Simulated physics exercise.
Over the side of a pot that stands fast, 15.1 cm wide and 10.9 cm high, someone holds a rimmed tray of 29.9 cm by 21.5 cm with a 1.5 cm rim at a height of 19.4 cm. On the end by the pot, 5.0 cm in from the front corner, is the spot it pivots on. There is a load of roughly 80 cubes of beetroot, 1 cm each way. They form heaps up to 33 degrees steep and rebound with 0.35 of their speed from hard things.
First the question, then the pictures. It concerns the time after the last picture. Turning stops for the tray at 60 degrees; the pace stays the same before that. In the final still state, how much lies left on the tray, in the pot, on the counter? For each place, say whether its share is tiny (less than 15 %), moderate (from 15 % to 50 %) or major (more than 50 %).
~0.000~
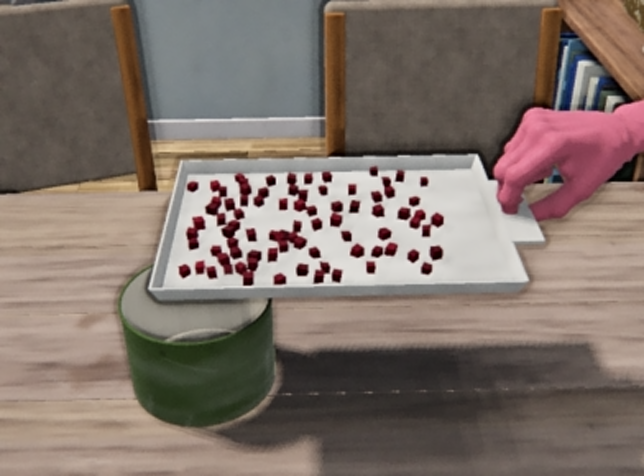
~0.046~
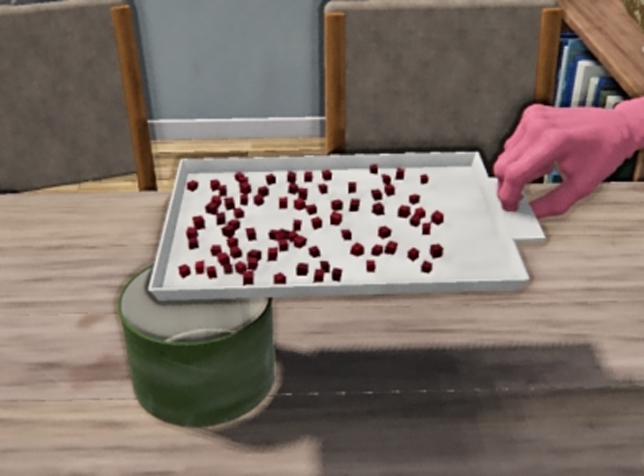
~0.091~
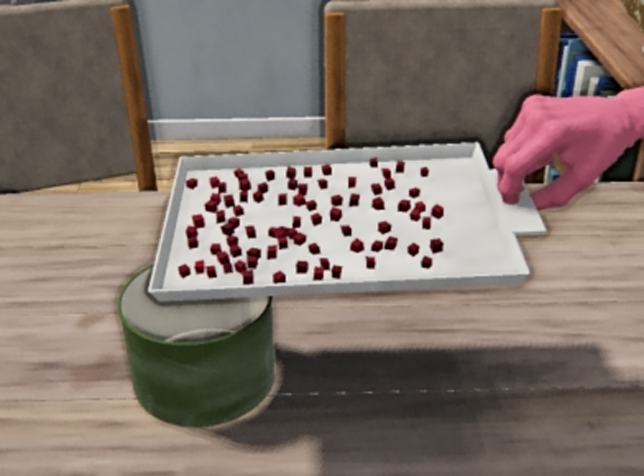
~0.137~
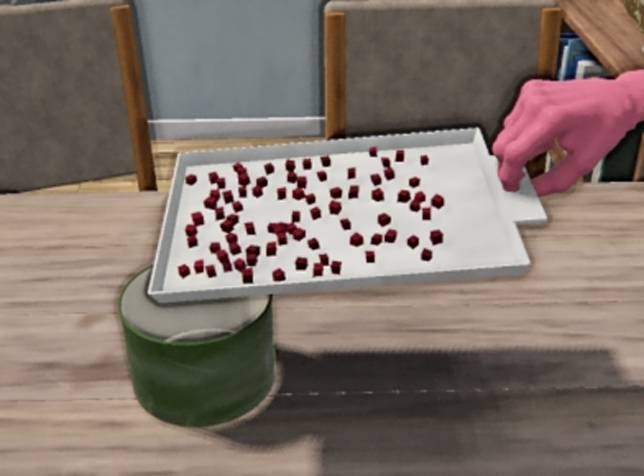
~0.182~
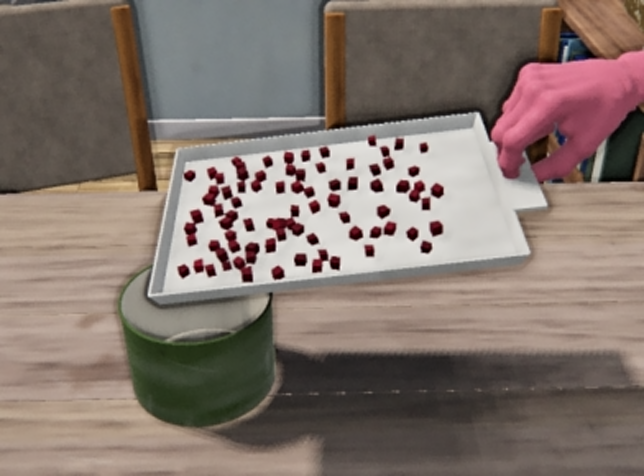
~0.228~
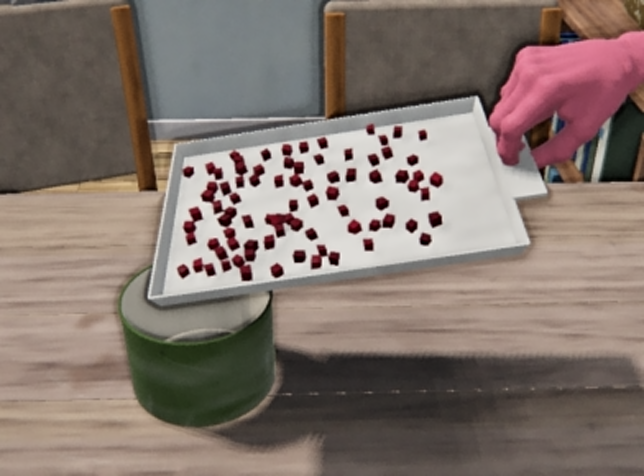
Shares - tray: Moderate, pot: Tiny, counter: Major.
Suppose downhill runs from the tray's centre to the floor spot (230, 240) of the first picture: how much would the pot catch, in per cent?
My guess is roughly 0 percent.
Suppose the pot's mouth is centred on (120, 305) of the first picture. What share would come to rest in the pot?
Roughly 5 percent would end up there.
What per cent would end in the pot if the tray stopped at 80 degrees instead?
Roughly 0 percent.
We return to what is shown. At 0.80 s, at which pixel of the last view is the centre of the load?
Near (186, 246).
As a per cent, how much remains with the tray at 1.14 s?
It comes to near 40 per cent.
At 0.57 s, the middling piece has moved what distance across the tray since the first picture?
By then it sits near 1 cm from where it began.
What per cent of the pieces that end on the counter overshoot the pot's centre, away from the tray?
Some 90 per cent.
After 0.57 s, tilt 35 degrees; the tray holds 100 %, the pot 0 %.
After 0.80 s, tilt 51 degrees; the tray holds 100 %, the pot 0 %.
Then, at 1.14 s, tilt 60 degrees; the tray holds 40 %, the pot 0 %.
At rest (2.4 s), tray 35 %, pot 0 %, counter 65 %.
